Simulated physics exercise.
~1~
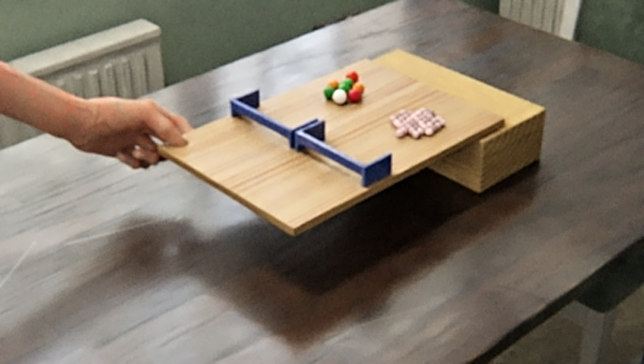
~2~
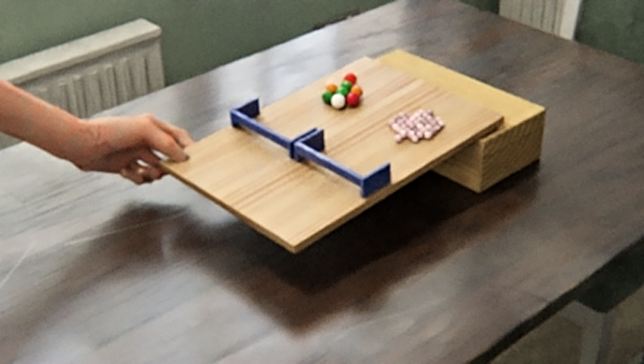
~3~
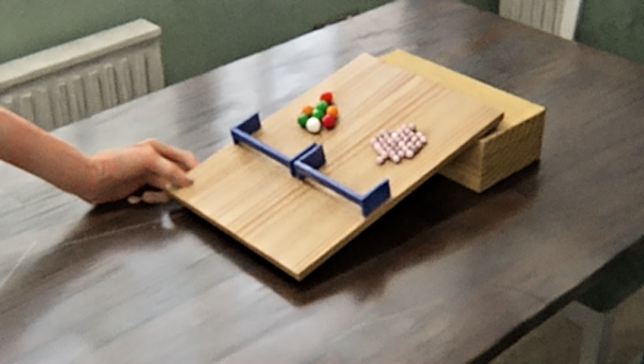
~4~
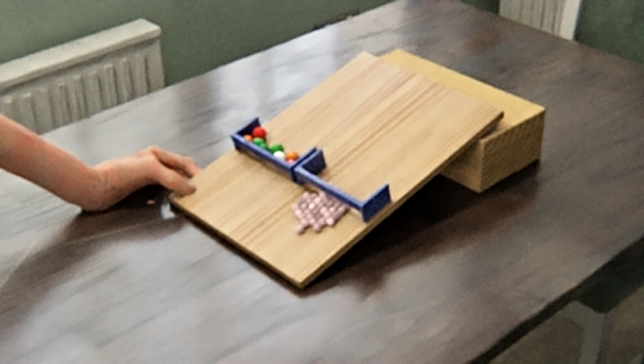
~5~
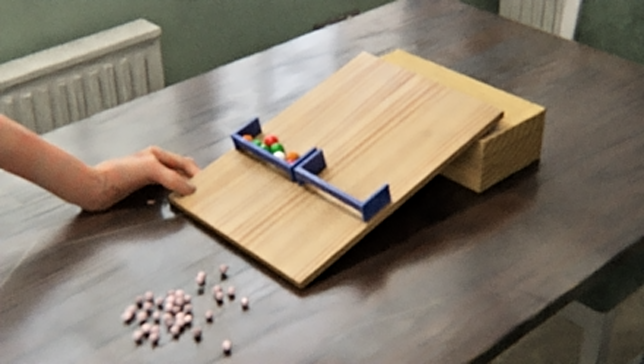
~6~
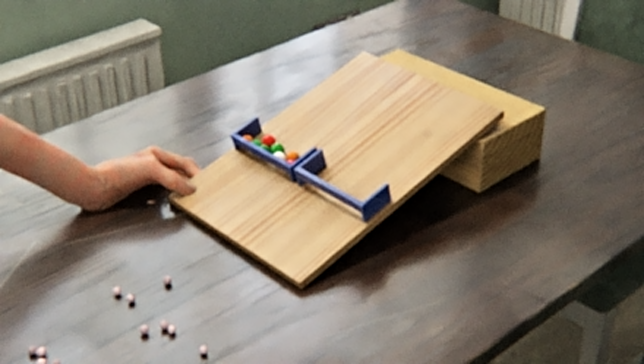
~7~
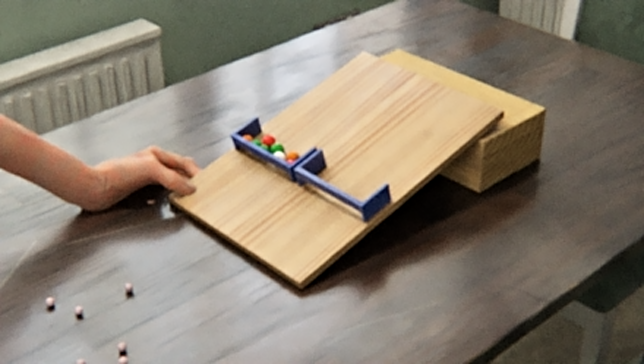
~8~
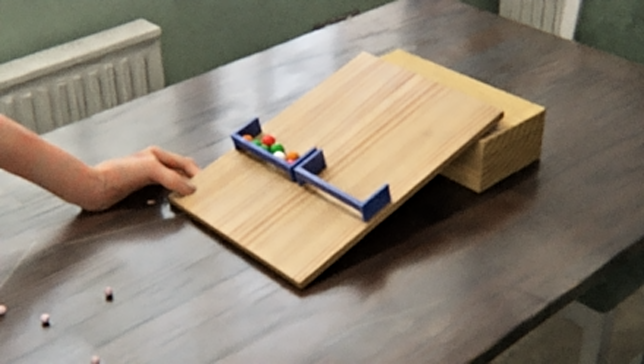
To begin with, a hand holds the free end of a wooden board whose far end rests on a wooden block, with a cluster of colourful balls and a patch of small pinkish pieces lying beyond two blue barriers. The hand lowers the near end toward the dark table, and the board slopes. Both groups start to slide down. The colourful balls stop against the left barrier, while the pinkish pieces pass the right one. They spill off onto the table and scatter to the left. Finally, only a few remain in view, and the balls stay gathered behind their barrier.
